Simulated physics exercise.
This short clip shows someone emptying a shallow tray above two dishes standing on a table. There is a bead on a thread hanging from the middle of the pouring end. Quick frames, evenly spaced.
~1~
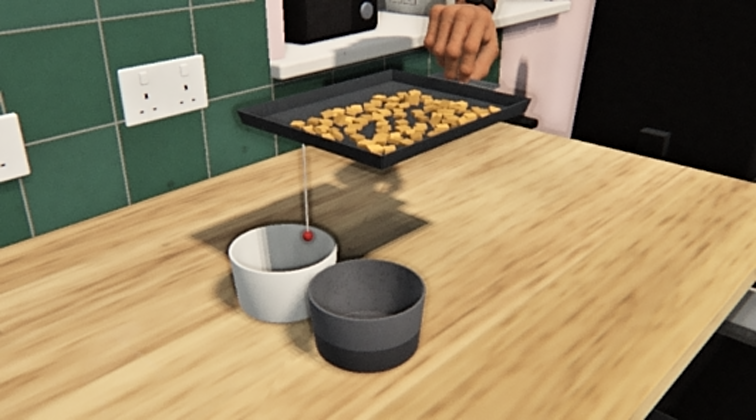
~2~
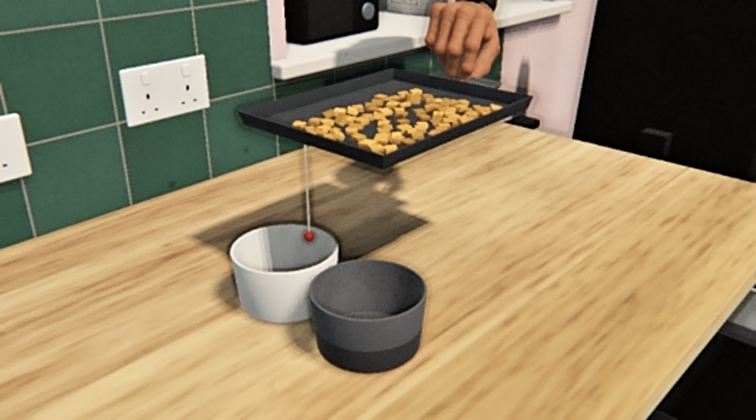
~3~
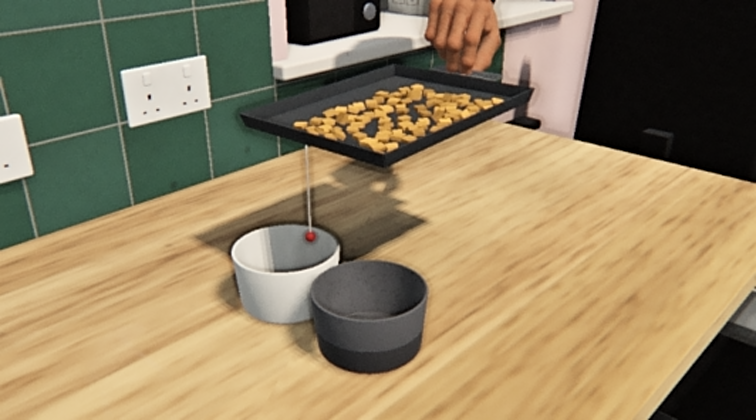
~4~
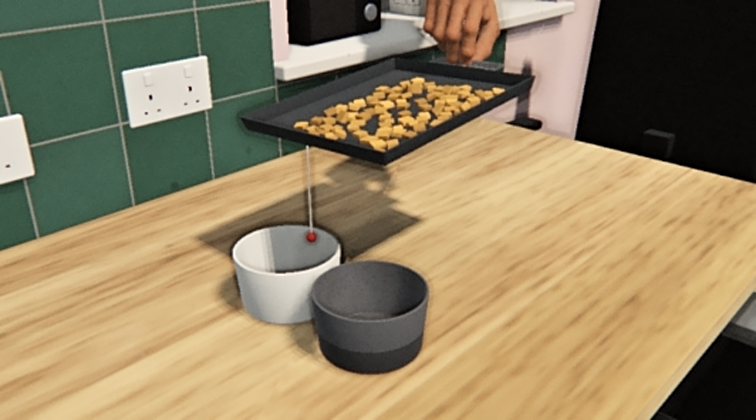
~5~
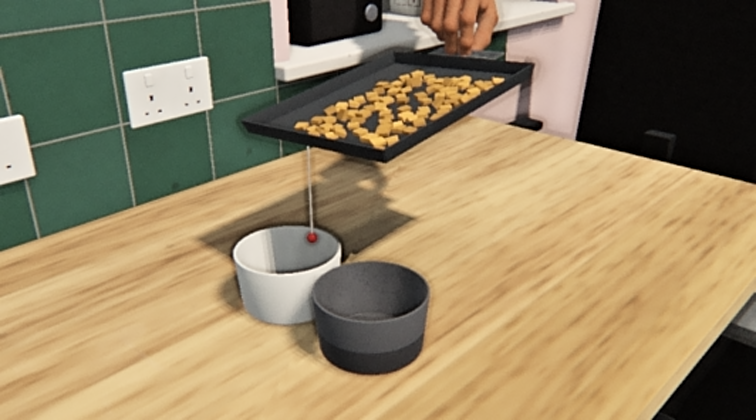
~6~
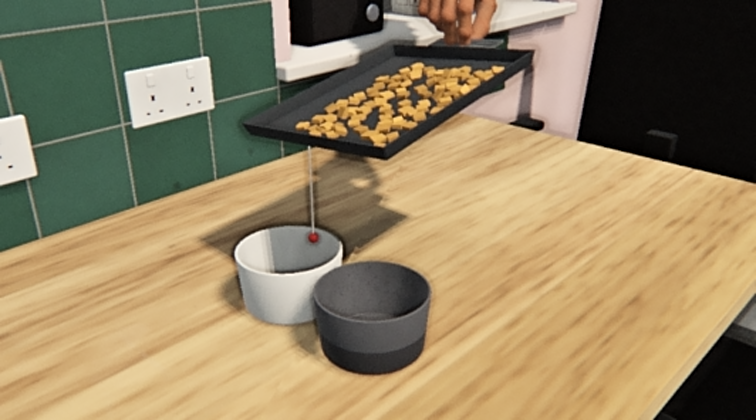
At first, a hand holds a dark, shallow tray of golden cereal squares roughly level above a white dish and a dark grey dish on a wooden table, a red bead hanging beneath it. Then the tray gradually tilts slightly, its near left corner lowest, while the dishes stay empty.
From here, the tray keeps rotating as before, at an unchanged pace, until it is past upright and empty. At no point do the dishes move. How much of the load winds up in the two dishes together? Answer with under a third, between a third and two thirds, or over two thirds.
The two dishes together get between a third and two thirds of it.
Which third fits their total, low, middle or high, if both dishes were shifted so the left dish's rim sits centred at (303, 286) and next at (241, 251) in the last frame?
For the first try it's under a third, and for the second it's one to two thirds.
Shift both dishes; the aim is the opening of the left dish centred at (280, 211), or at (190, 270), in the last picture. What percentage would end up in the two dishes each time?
Trial 1 40%, trial 2 0%.
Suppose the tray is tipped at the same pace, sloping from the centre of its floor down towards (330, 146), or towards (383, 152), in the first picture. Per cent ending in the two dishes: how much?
Around 80 per cent first, around 90 per cent next.
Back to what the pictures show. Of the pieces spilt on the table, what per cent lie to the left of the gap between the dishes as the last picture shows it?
Close to 100 in a hundred.
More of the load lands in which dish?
Simple - that is the left-placed one.
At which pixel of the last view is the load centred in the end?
Near (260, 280), more or less.
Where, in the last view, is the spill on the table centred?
Close to (242, 267).
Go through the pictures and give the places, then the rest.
Corners of the pouring end at (242, 110) and (382, 154), level; middle of the load at (400, 115), cereal squares; left dish at (243, 288); right dish at (326, 335); bead on its thread at (308, 236), in the first picture.
Corners of the pouring end at (243, 111) and (383, 153), level; middle of the load at (401, 114), in the second picture.
Corners of the pouring end at (244, 113) and (384, 152), tipped barely, lowest at the left corner; middle of the load at (402, 111), in the third picture.
Corners of the pouring end at (245, 116) and (384, 150), tipped a little, lowest at the left corner; middle of the load at (403, 106), in the fourth picture.
Corners of the pouring end at (246, 119) and (383, 148), tipped a little, lowest at the left corner; middle of the load at (403, 101), in the fifth picture.
Corners of the pouring end at (247, 122) and (383, 145), tipped a little, lowest at the left corner; middle of the load at (403, 95); left dish at (249, 290); right dish at (331, 337), in the sixth picture.
Soon after the last picture, tray tipped steeply; nearly all on the tray; a small part in the air.
A little later, tray tipped right over; about half on the tray; about a quarter in the left dish; a small part outside both; about a quarter in the air.
Later still, tray tipped past a quarter turn; about half in the left dish; about half outside both.
At rest, tray tipped past a quarter turn; none in the right dish; about half in the left dish; about half outside both.
